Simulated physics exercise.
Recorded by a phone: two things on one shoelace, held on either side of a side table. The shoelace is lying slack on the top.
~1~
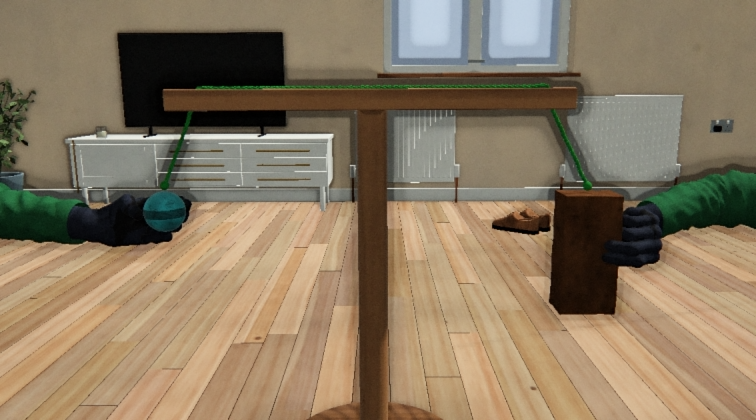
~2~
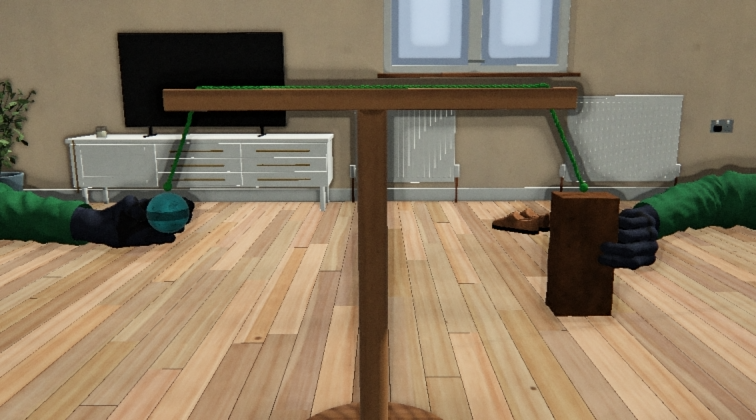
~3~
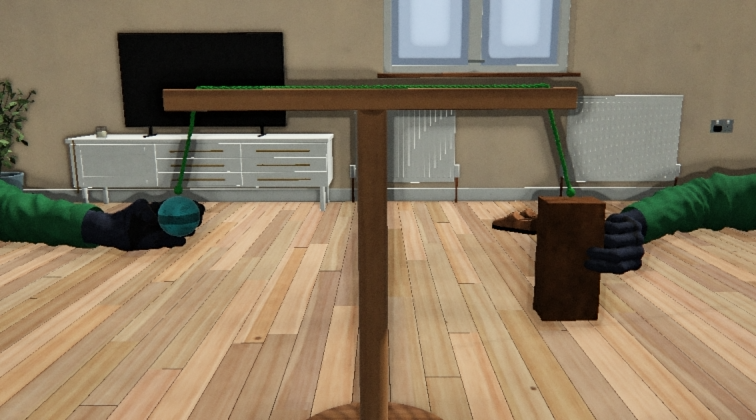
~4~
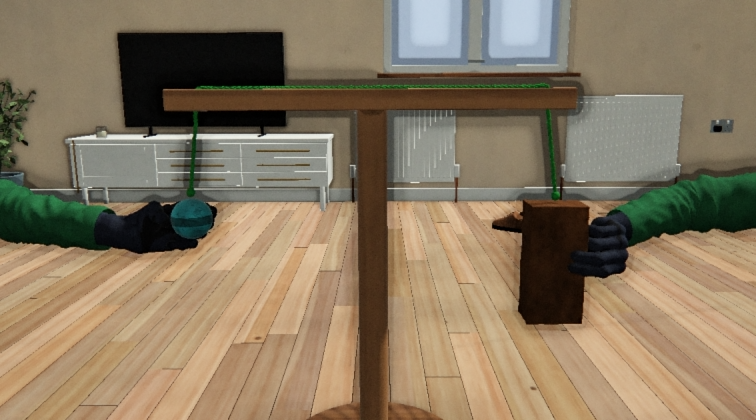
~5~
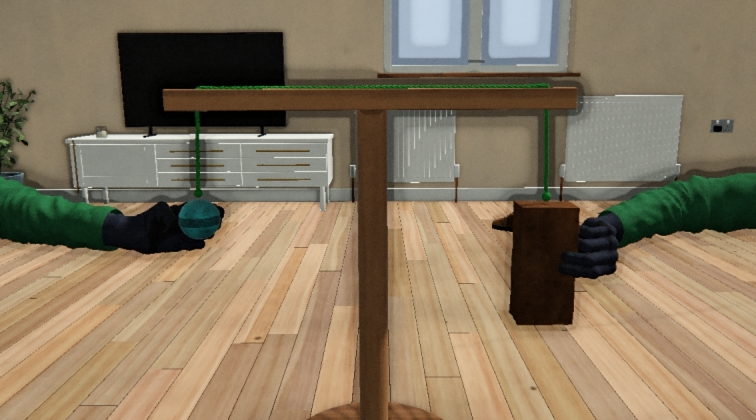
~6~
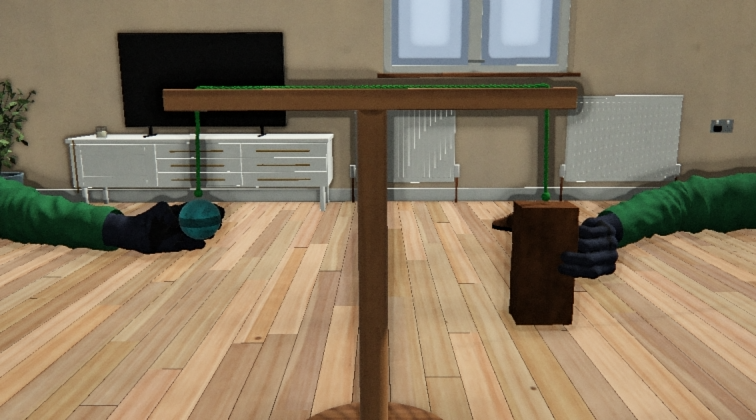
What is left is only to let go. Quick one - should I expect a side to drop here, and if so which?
The right one drops.
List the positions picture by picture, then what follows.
Left ball (165, 212); right brick (585, 252); shoelace over the top (378, 88), in the first picture.
Left ball (168, 213); right brick (581, 254), in the second picture.
Left ball (179, 216); right brick (568, 258), in the third picture.
Left ball (192, 219); right brick (552, 261), in the fourth picture.
Left ball (200, 219); right brick (543, 263), in the fifth picture.
Left ball (200, 219); right brick (543, 263); shoelace over the top (378, 88), in the sixth picture.
Then, 0.40 s on from there, left ball pulled up onto the top; right brick lower near (533, 392).
Then, 0.76 s on from there, left ball down on the floor; right brick down on the floor.
In the end, left ball down on the floor; right brick down on the floor. The shoelace runs down on the right.
